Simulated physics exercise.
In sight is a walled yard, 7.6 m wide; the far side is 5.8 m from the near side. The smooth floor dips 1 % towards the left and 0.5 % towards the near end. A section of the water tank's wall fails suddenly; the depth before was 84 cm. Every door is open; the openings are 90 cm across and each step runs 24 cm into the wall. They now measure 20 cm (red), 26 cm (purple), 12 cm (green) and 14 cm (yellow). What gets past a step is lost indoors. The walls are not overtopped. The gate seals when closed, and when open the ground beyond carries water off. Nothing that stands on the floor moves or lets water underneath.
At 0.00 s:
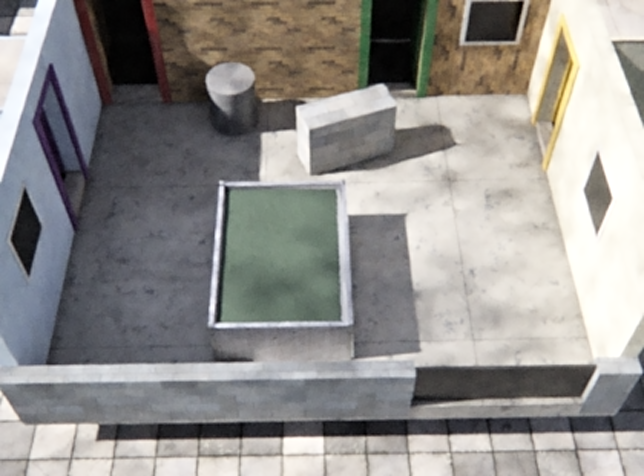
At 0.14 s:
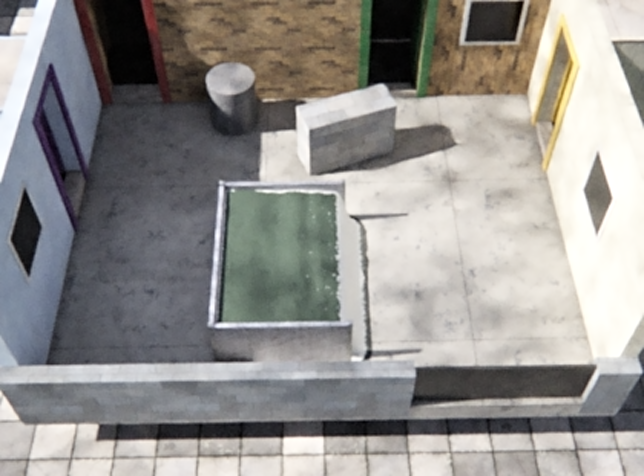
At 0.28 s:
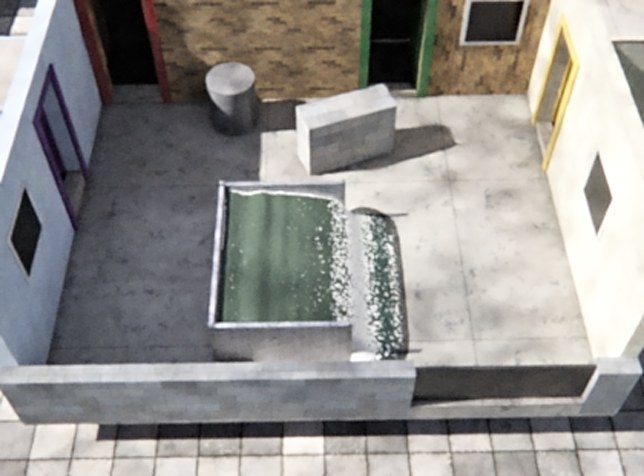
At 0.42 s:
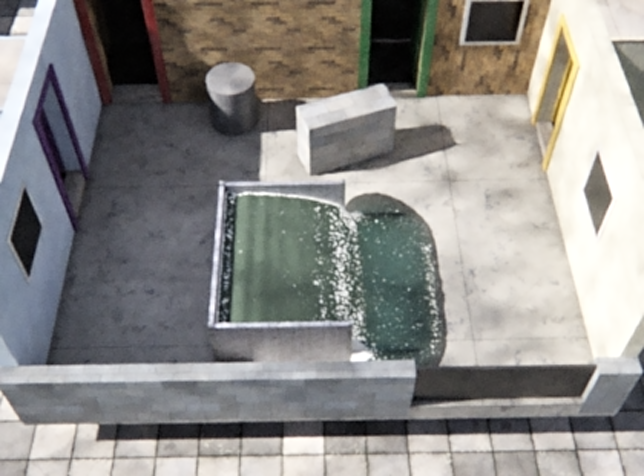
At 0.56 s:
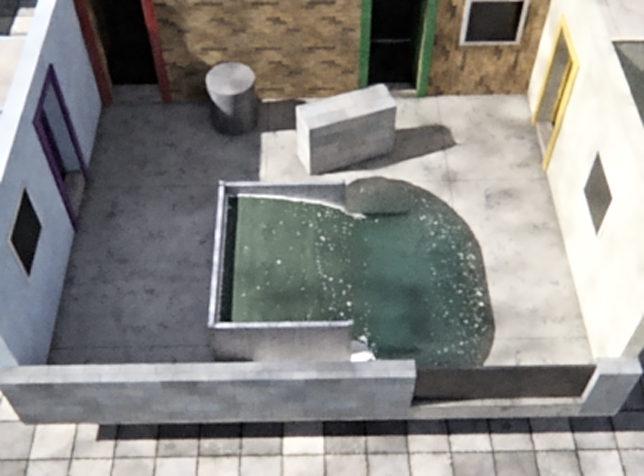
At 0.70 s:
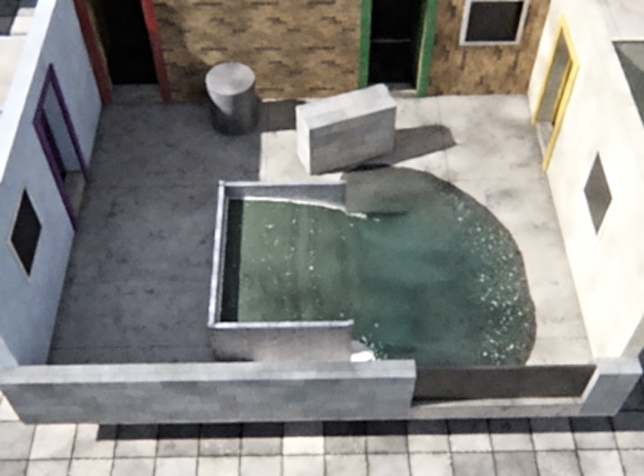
Walled yard with a water tank losing its right side, green water pouring out and spreading rightward across the pale floor.
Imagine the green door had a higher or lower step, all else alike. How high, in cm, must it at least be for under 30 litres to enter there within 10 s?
Some 15 cm above the ground.
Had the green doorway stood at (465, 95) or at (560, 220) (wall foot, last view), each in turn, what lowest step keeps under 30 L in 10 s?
About 21 and 29 cm.
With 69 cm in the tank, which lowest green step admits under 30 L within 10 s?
Some 11.5 cm.
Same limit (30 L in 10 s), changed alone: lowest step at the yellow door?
About 13.0 cm at yellow.
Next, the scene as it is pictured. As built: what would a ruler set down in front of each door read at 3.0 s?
In cm: Red 0, purple 0, green 1, yellow 15.
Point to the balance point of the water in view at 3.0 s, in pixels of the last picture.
At about (457, 259).
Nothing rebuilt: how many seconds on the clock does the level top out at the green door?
At about 5.0 s.
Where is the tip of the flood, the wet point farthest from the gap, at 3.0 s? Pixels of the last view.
Near (526, 95).
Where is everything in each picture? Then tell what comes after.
The first picture shows the water tank at (282, 253) is whole and still, 84 cm deep; the green door at (395, 52) is dry.
In the second picture, the front is at (366, 352), 0.3 m from the gap at (344, 272); 0.6 m2 of floor is wet, 84 cm left at the back.
In the third picture, the front is at (404, 340), 0.8 m from the gap at (344, 275); 2.1 m2 of floor is wet, 82 cm left at the back.
In the fourth picture, the front is at (442, 336), 1.4 m from the gap at (344, 277); 4.0 m2 of floor is wet, 74 cm left at the back.
In the fifth picture, the front is at (488, 335), 2.0 m from the gap at (344, 277); 6.7 m2 of floor is wet, 72 cm left at the back.
In the sixth picture, the front is at (529, 305), 2.7 m from the gap at (344, 278); 8.9 m2 of floor is wet, 69 cm left at the back; the green door at (395, 52), 4.2 m from the gap, is still 1.8 m from the nearest water.
After 1.4 s water covers 40 % of the floor, deepest (56 cm) near (599, 386); it has not reached the green door.
After 3.0 s water covers 45 % of the floor, deepest (36 cm) near (518, 102); it has not reached the green door.
After 10.0 s water covers 95 % of the floor, deepest (18 cm) near (586, 386); 6 cm at the green door, 59 litres in over its 12 cm step.
At the green door as built, the water arrived by 3.1 s and peaked near 23 cm at 5.0 s.
Run again over the same 10 s with other heights there, 53 litres in over 12.5 cm, 18 litres over 17 cm. The limit of 30 litres is kept from about 15 cm up.
